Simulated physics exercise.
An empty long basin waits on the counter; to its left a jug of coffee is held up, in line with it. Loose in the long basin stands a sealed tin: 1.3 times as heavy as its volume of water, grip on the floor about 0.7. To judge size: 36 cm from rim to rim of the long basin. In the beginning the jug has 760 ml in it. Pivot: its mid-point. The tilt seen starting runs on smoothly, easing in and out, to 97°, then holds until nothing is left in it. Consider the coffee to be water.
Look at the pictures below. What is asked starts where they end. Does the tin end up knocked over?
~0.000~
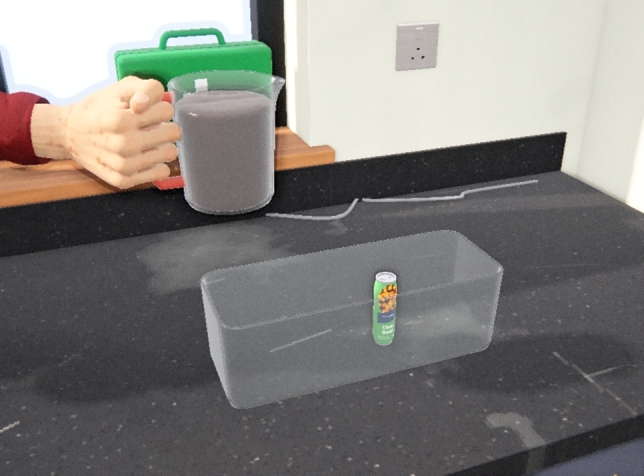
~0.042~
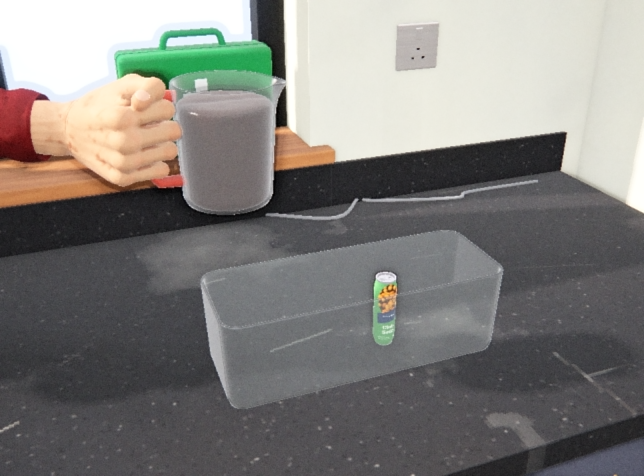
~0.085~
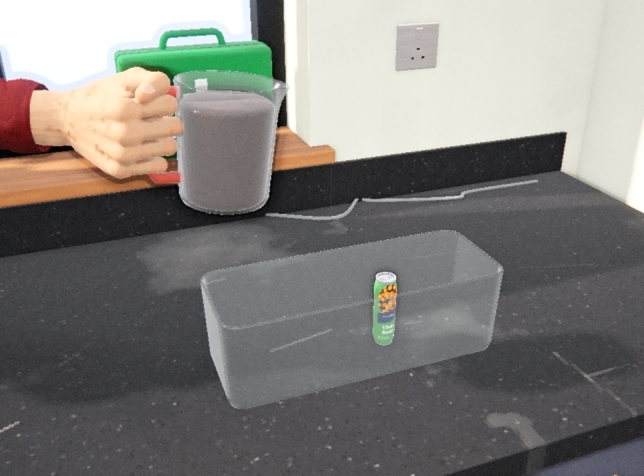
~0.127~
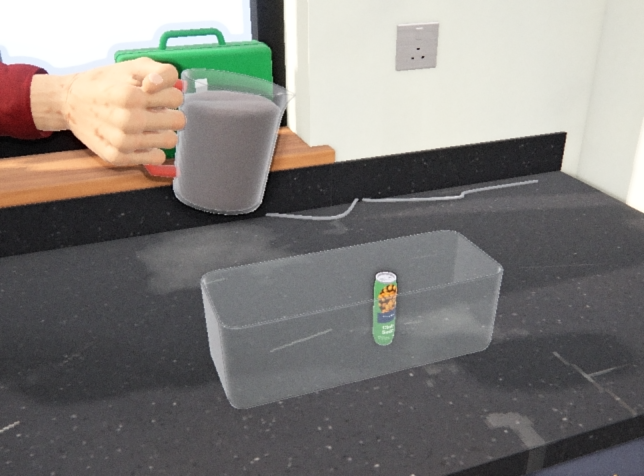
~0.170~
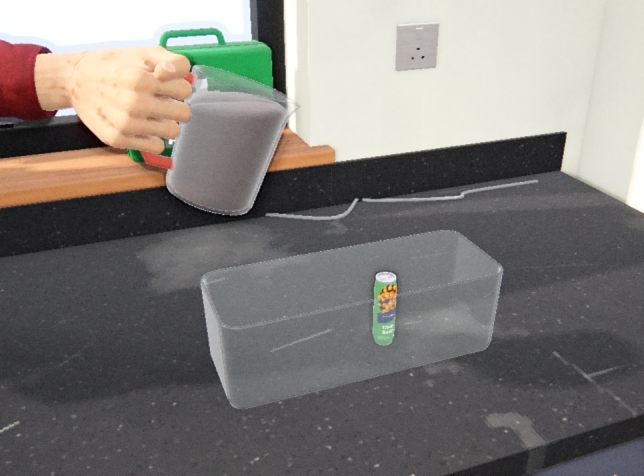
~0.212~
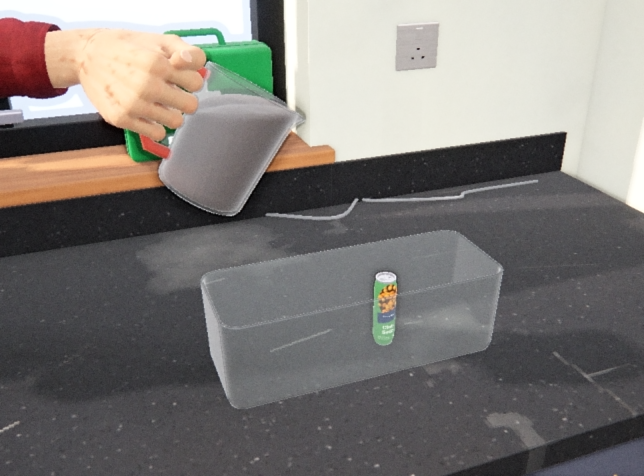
Yes.
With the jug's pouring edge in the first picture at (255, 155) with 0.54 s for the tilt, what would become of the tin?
Result: Tin upright.
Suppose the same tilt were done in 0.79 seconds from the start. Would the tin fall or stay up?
With that tilt, the tin tips.
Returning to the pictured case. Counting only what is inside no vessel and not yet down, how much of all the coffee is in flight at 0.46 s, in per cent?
32 per cent.
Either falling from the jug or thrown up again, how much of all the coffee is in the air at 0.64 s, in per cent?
Around 28 percent of the liquid.
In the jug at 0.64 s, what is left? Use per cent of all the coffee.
About 26 per cent.
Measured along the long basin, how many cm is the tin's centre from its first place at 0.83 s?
Around 8 centimetres.
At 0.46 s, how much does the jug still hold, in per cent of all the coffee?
Roughly 62 %.
By 0.46 s the tilt is 92° and 63 per cent is still to pour; the tin stands where it began.
By 0.64 s the tilt is 97° and 25 per cent is still to pour; the tin leans 18°.
By 0.83 s the tilt is 97° and 8 per cent is still to pour; the tin lies on its side.
By 1.04 s the tilt is 97° and 2 per cent is still to pour; the tin lies on its side.
At rest the tin lies on its side.
